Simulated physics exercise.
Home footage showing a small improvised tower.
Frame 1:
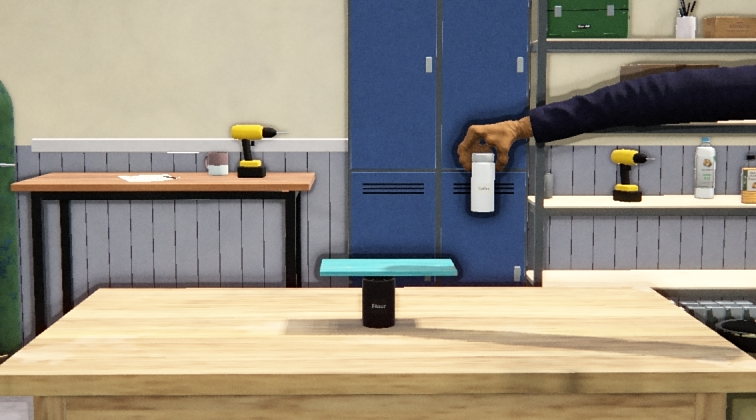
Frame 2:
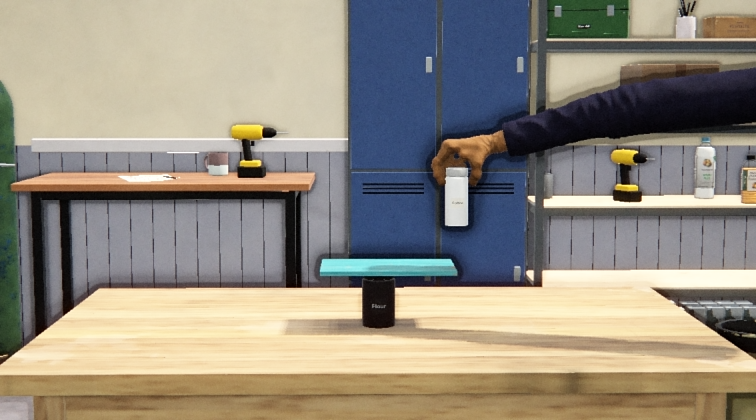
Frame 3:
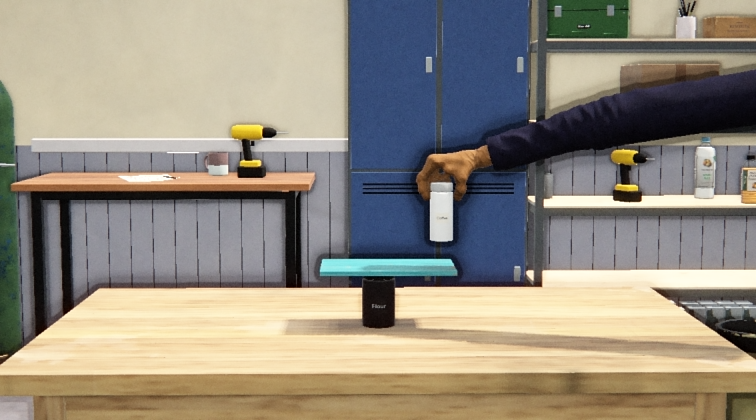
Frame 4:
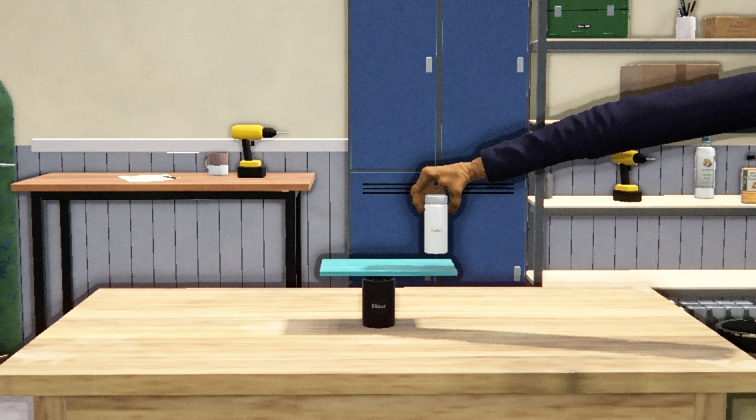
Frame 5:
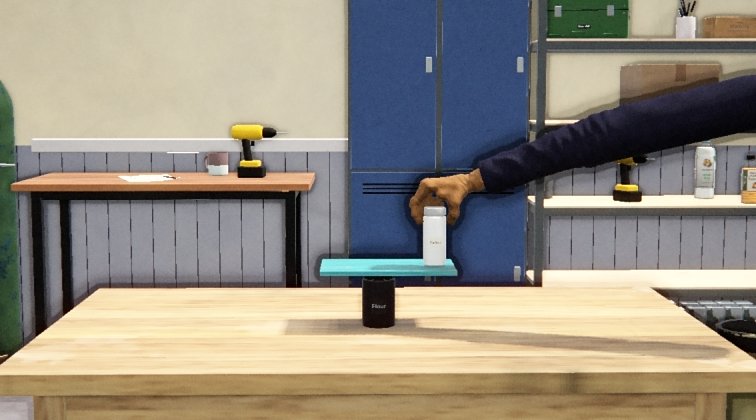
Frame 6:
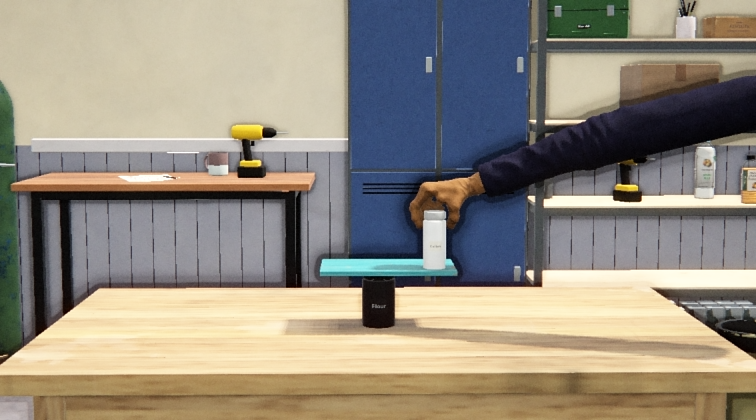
The clip opens on a turquoise board lying across a black container on a wooden table, while a hand holds a white shaker above and to the right. The hand moves the shaker left and downward, then sets it on the board's right side, fingers still gripping its top.
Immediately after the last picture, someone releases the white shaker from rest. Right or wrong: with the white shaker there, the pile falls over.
Right, it falls over.
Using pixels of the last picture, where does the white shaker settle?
The object winds up at approximately (479, 320).
Then, 0.40 s on from there, white shaker now fallen; turquoise board turned 31° from how it was put.
Then, 0.50 s on from there, turquoise board turned 53° from how it was put.
Then, 0.60 s on from there, turquoise board turned 59° from how it was put.
Then, 1.40 s on from there, turquoise board turned 49° from how it was put.
In the end, fallen, white shaker; toppled in the stack, turquoise board; black jar unmoved. At the end, from the last picture's camera, white shaker near (478, 320). The stack gives way.
